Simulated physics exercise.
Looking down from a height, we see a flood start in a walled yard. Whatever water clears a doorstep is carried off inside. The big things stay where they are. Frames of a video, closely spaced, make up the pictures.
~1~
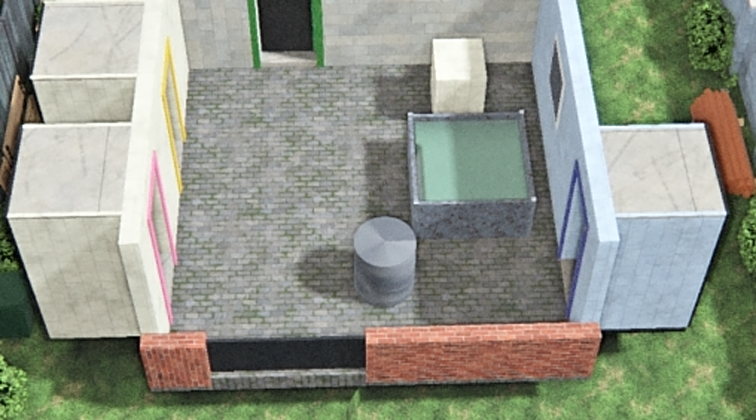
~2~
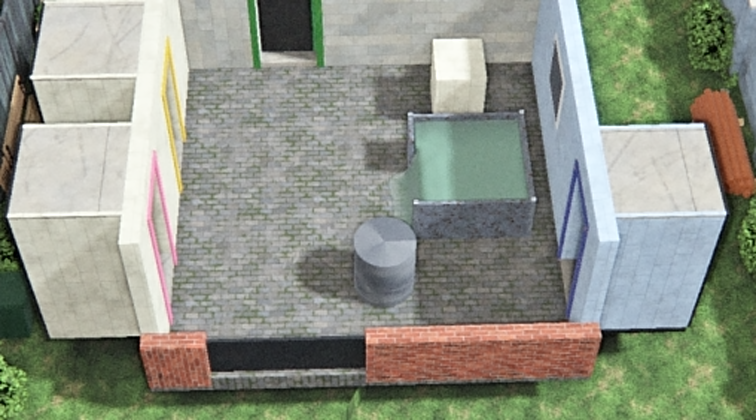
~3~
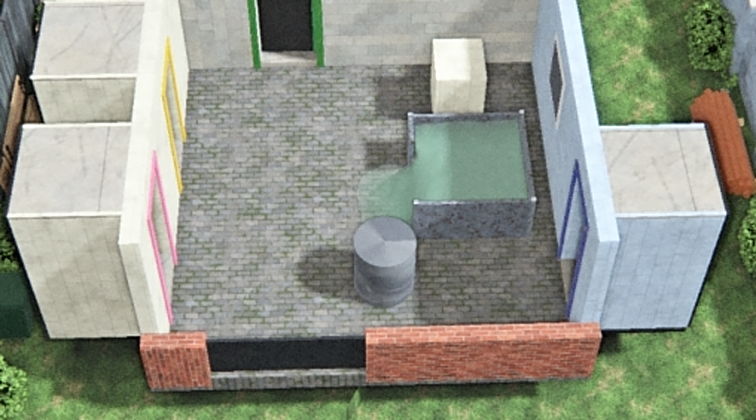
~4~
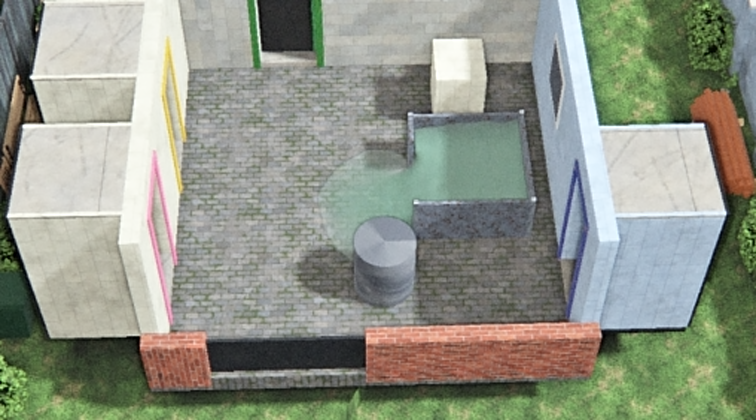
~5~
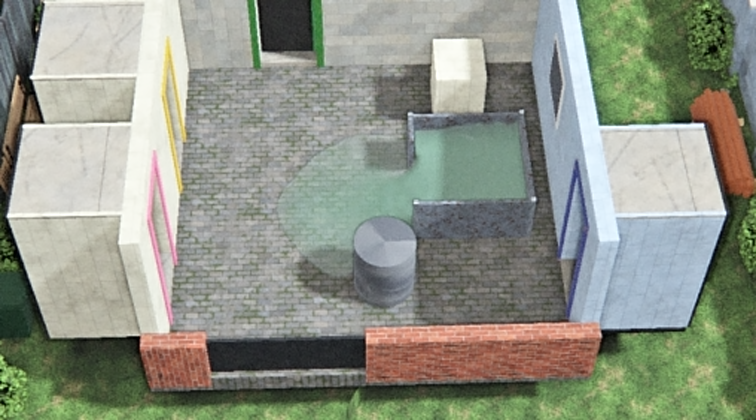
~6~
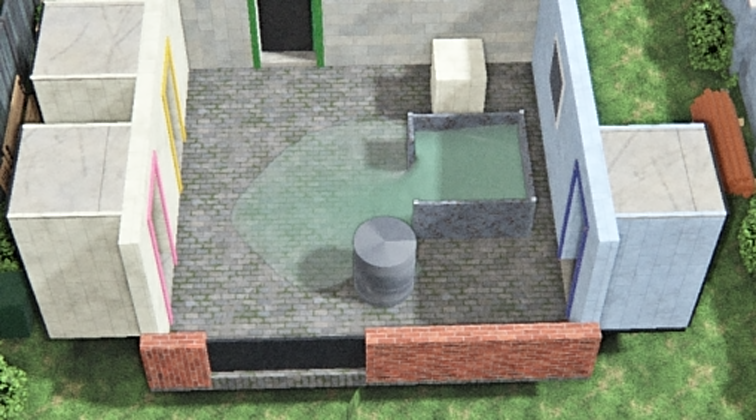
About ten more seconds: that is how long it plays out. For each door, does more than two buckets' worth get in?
Result: The green door does not go over two buckets, the pink door does not go over two buckets, the yellow door goes over two buckets, the blue door goes over two buckets.
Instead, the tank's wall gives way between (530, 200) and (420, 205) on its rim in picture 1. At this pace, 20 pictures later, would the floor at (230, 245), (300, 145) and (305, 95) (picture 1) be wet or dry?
Submerged, unwetted, unwetted.
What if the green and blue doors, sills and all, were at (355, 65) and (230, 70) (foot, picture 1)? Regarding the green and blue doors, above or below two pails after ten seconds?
Note - green door undershoots, blue door overshoots.
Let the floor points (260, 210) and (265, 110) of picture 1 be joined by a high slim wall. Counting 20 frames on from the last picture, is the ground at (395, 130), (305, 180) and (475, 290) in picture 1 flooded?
Taking the points in the order given, they are high and dry, inundated and high and dry.
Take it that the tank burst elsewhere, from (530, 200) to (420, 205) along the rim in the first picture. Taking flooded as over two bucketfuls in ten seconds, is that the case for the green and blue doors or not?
Green door: Falls short; blue door: Crosses the line.
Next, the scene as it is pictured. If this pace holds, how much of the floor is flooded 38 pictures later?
That should be about 90 %.
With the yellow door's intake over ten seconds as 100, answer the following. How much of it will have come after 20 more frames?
The figure is near 85 per cent.
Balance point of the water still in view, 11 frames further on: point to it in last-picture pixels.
Roughly (333, 218).
A moment on, water covers 45 % of the floor; the green door not reached, the pink door wet at the sill, nothing in, the yellow door under two buckets in, the blue door not reached.
Next, water covers 50 % of the floor; the green door wet at the sill, nothing in, the pink door wet at the sill, nothing in, the yellow door over two buckets in, the blue door not reached.
Then, water covers 55 % of the floor; the green door wet at the sill, nothing in, the pink door wet at the sill, nothing in, the yellow door far over two buckets in, the blue door not reached.
Later, water covers 90 % of the floor; the green door wet at the sill, nothing in, the pink door wet at the sill, nothing in, the yellow door far over two buckets in, the blue door under two buckets in.
In the end, water covers 100 % of the floor; the green door wet at the sill, nothing in, the pink door wet at the sill, nothing in, the yellow door far over two buckets in, the blue door over two buckets in.
